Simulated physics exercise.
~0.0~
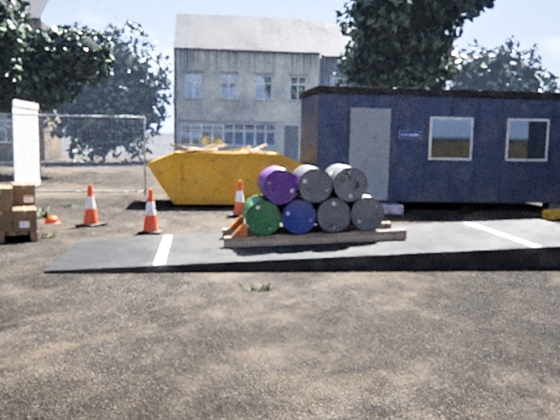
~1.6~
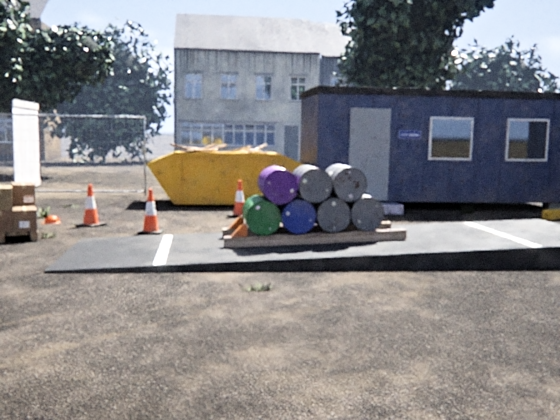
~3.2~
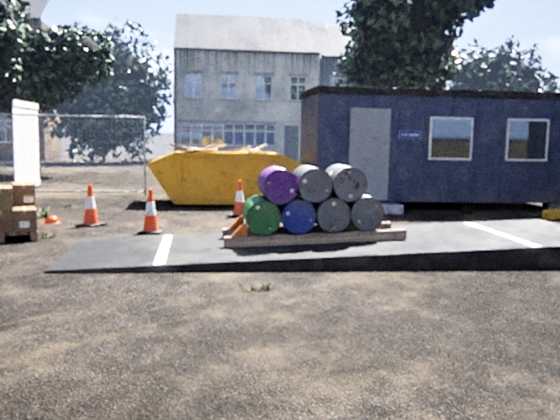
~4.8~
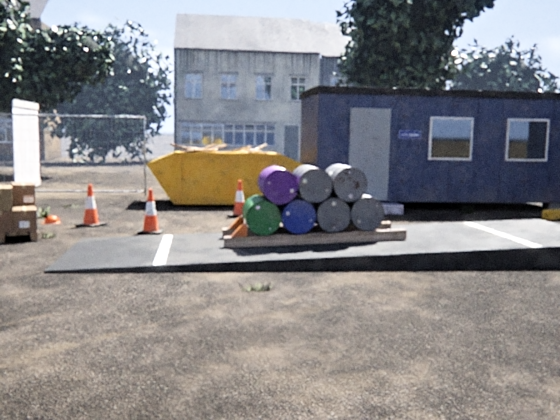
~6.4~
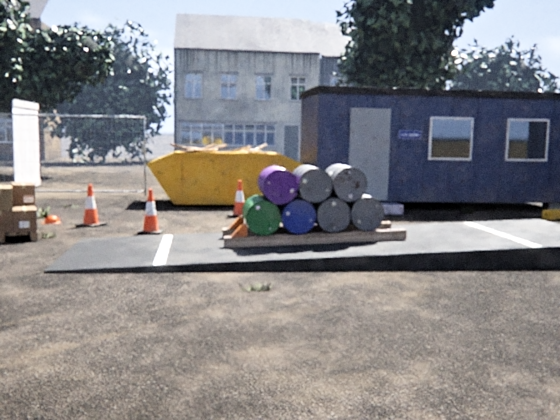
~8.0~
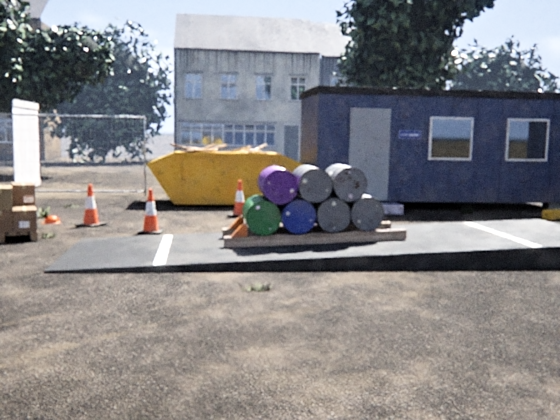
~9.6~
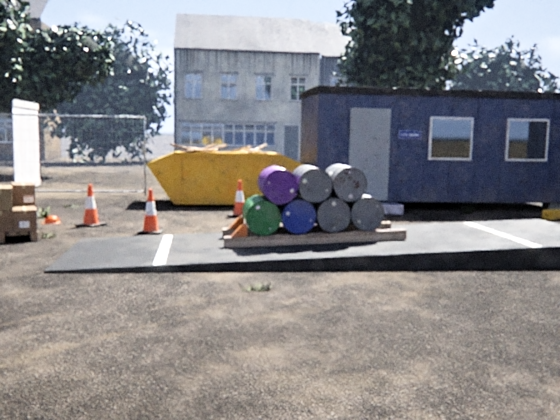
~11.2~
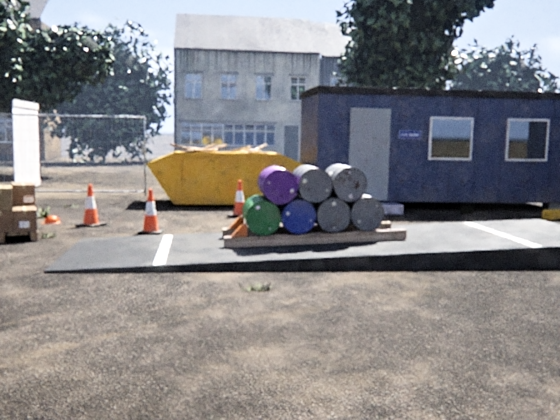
Stacked purple, green, blue and grey drums resting motionless on wooden bearers between white lines, beside cones, skip and site cabin.
